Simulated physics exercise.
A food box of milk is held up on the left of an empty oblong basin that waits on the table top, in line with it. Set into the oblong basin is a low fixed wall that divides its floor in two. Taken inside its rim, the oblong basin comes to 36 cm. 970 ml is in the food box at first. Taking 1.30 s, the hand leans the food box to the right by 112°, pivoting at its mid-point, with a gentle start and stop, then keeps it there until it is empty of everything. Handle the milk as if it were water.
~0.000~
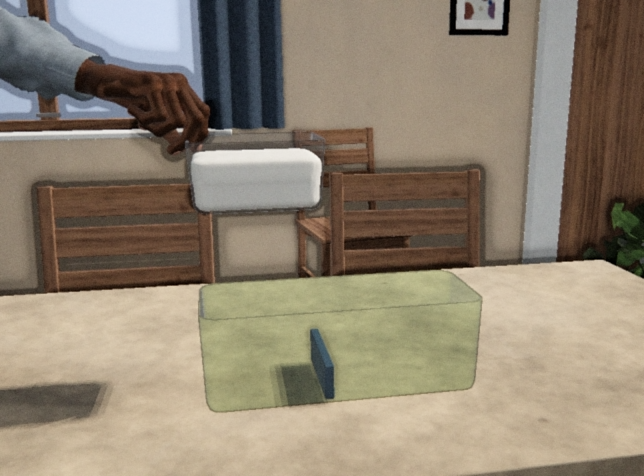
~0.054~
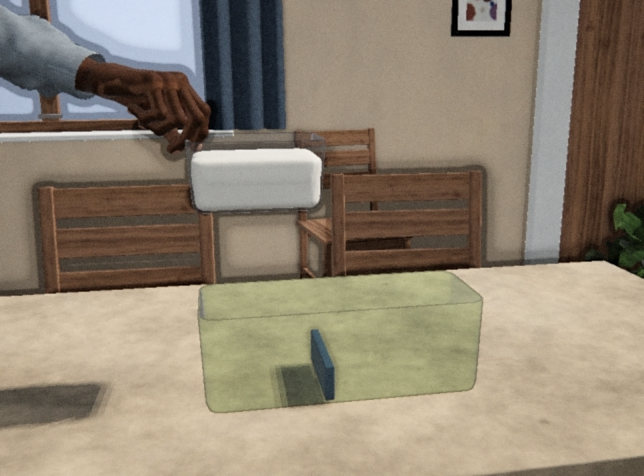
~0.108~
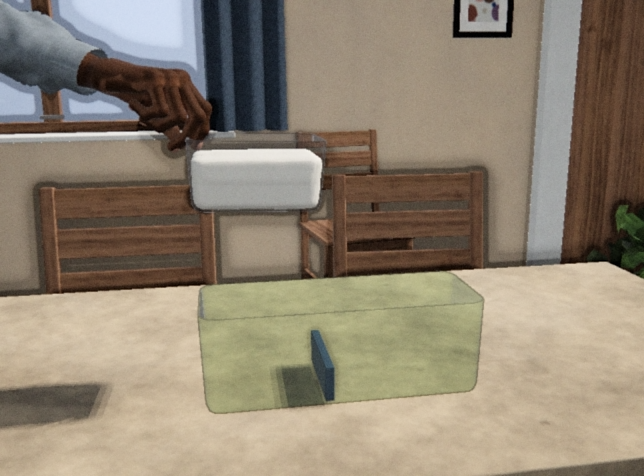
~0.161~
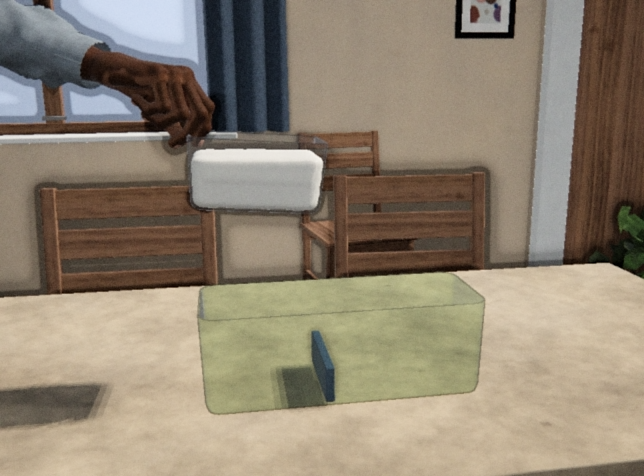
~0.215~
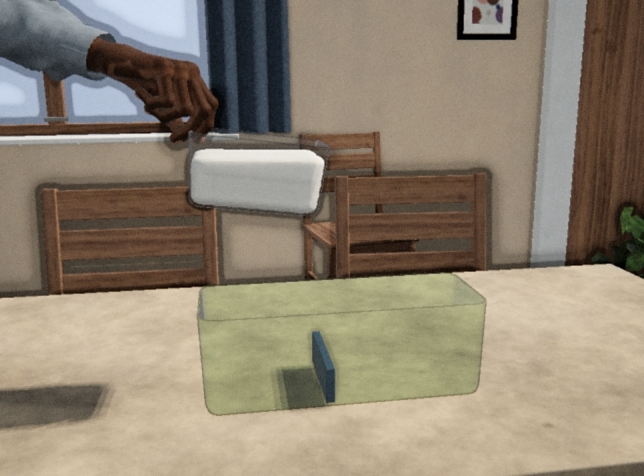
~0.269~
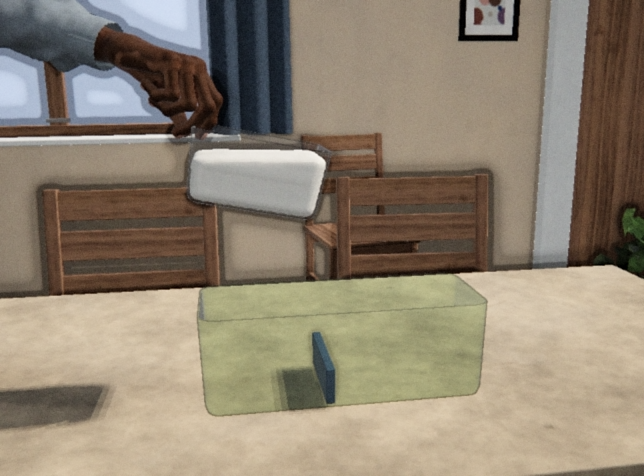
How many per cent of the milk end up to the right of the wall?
About 81 per cent.
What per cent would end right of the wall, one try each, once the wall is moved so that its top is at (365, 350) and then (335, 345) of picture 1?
The first try gives 55 percent and the second 70 percent.
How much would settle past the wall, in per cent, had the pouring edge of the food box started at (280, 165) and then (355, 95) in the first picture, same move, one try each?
60 and 85 %.
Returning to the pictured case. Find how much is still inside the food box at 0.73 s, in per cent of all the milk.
Remaining: Near 52 % of the total.
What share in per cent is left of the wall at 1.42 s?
12 %.
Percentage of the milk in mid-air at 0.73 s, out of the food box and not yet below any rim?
I'd say close to 36 per cent.
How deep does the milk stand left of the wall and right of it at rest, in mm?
About 6 mm left, about 32 mm right.
Then, 0.73 s in, the tilt is 66° and 51 per cent is still to pour, 0 is left of the wall and 13 right of it.
Then, 1.07 s in, the tilt is 103° and 8 per cent is still to pour, 4 is left of the wall and 73 right of it.
Then, 1.42 s in, the tilt is 112° and 0 per cent is still to pour, 12 is left of the wall and 81 right of it.
Then, 1.80 s in, the tilt is 112° and 0 per cent is still to pour, 12 is left of the wall and 81 right of it.
Finally, 12 per cent lies left of the wall, 81 right of it and 8 outside.
